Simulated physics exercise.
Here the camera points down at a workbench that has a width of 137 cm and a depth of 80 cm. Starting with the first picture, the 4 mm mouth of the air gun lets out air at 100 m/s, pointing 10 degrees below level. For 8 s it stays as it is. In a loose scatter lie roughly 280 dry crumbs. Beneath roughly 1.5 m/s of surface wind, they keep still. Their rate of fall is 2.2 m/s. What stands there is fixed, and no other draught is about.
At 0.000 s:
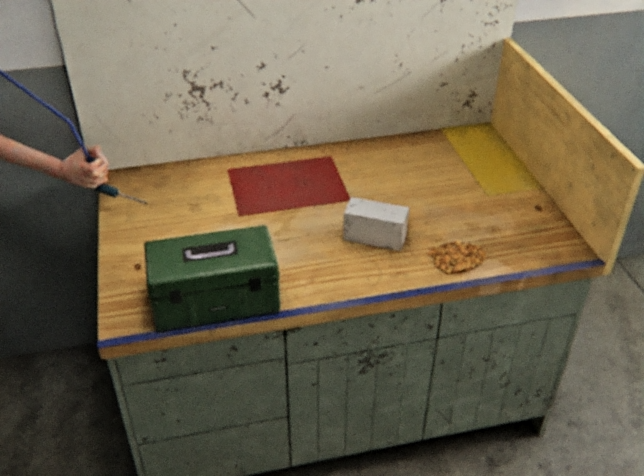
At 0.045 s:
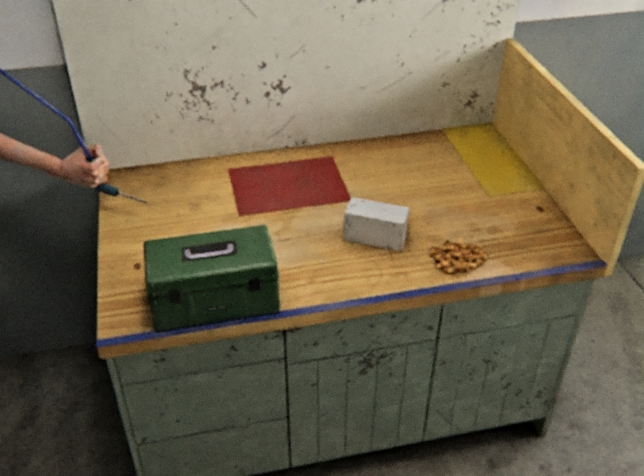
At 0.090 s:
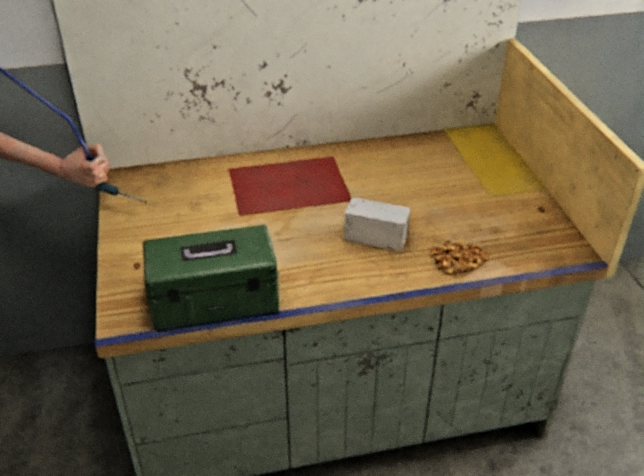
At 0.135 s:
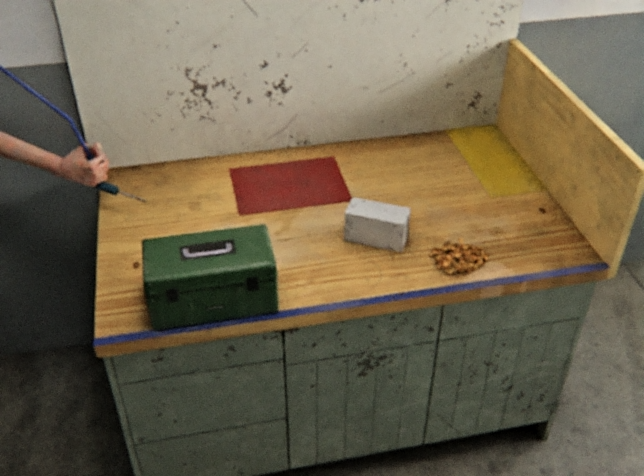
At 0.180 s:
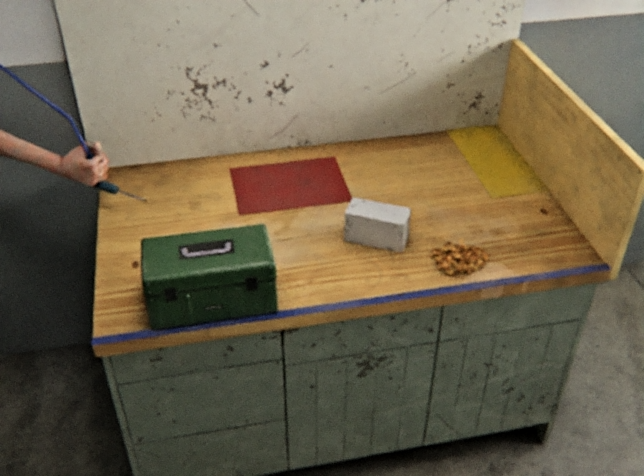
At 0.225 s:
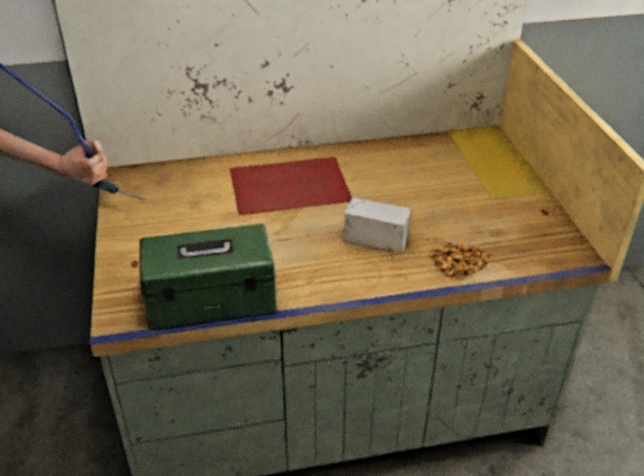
A wooden-topped workbench with worn grey-green drawers and doors stands against a scuffed pale panel, seen from above at an angle. A hand at the left holds a thin-nozzled air gun on a blue hose, with a green toolbox, red sheet, grey block, brown crumbs and yellow mat across the top, blue along the front edge. The crumbs stay still, the hand holds steady, and the view barely shifts.
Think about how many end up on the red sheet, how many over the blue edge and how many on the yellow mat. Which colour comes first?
It is blue that takes the most.
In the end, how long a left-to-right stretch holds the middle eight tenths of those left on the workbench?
About 10 cm.
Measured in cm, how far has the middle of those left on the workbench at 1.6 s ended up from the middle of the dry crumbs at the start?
The centre sits some 0 cm from where it began.
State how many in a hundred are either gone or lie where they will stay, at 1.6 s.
The share is near 50 per cent.
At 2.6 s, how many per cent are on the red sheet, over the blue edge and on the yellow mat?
I'd say around 0 per cent at red, 25 per cent at blue, 0 per cent at yellow.
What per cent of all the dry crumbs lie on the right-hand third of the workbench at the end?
Something close to 70 % ends up there.
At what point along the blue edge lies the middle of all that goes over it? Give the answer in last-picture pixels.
The middle crossing sits close to (520, 284) in the last picture.
After 1.6 s, 54 % are on the move or not yet settled, 20 % are over the blue edge, 0 % on the yellow mat and 0 % on the red sheet; the middle of those still in play is near (463, 255).
After 2.6 s, 49 % are on the move or not yet settled, 24 % are over the blue edge, 0 % on the yellow mat and 0 % on the red sheet; the middle of those still in play is near (463, 254).
After 4.4 s, 43 % are on the move or not yet settled, 28 % are over the blue edge, 0 % on the yellow mat and 0 % on the red sheet; the middle of those still in play is near (463, 254).
After 8.0 s, at the end, 30 % are over the blue edge, 0 % on the yellow mat and 0 % on the red sheet; the middle of those still in play is near (464, 254).
